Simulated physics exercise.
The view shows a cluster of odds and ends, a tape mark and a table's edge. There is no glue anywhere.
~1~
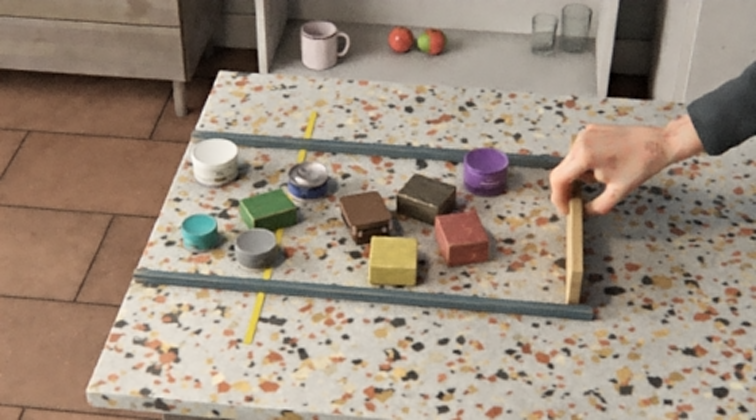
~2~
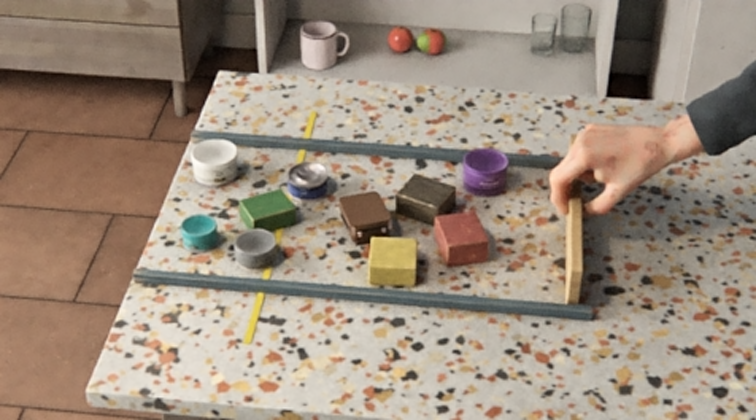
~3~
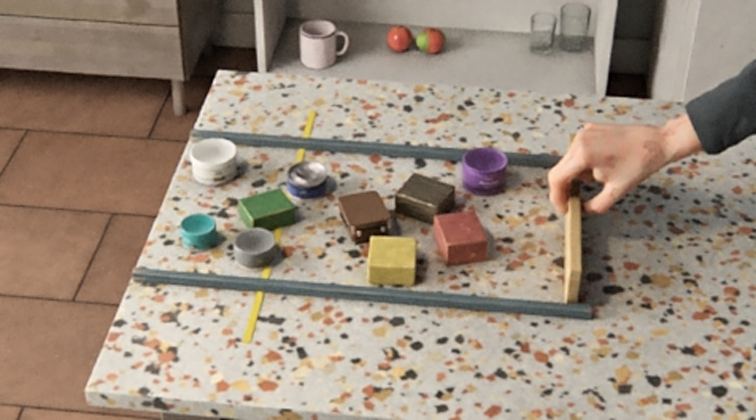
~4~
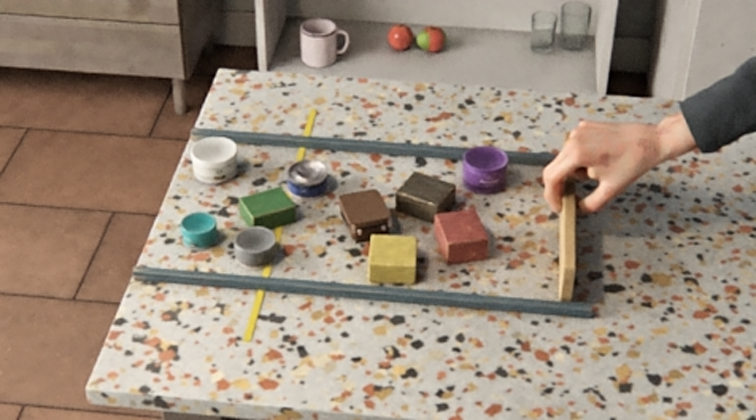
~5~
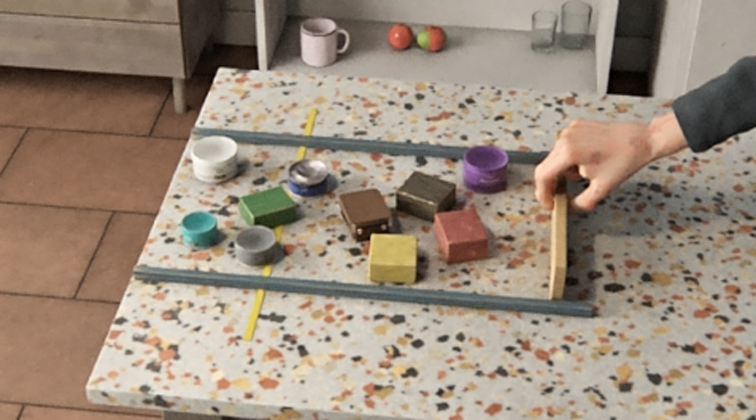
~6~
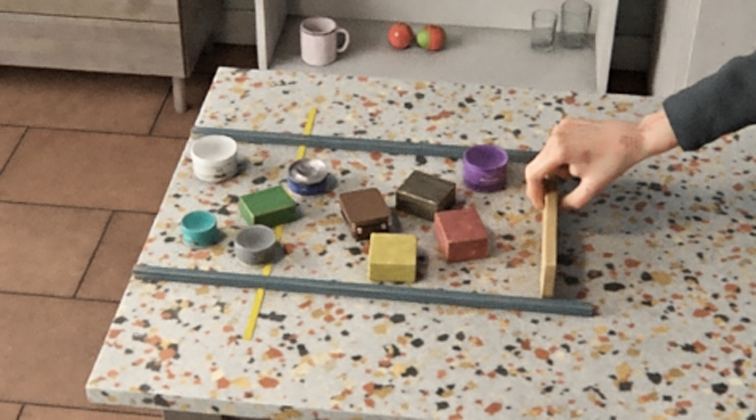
On a speckled tabletop, small pots, tins and colored blocks sat still between two dark strips, across a yellow line, while a hand at the right slid an upright wooden board slightly left toward them.
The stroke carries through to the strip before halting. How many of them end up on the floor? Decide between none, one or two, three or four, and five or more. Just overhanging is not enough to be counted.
I expect the drop count to stay at nothing.
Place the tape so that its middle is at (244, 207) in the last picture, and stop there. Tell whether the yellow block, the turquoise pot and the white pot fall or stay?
The yellow block is still there; as for the turquoise pot, it is no longer there; and the white pot is no longer there.
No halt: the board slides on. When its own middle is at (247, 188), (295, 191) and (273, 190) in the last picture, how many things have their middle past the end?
Past-the-end tally - position 1: 3, position 2: 0, position 3: 1.
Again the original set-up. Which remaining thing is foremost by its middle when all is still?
It's the green block that ends nearest.
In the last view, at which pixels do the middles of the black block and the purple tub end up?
In the last picture, roughly (264, 189) and (276, 153).
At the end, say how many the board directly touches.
4 are in contact with it.
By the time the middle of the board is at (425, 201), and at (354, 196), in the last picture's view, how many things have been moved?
Note: First position 5; second position 7.
Soon after, none off yet; white pot at rest near (215, 160); turquoise pot at rest near (199, 230); grey tin at rest near (256, 247).
In the end, the number that fall off is zero.
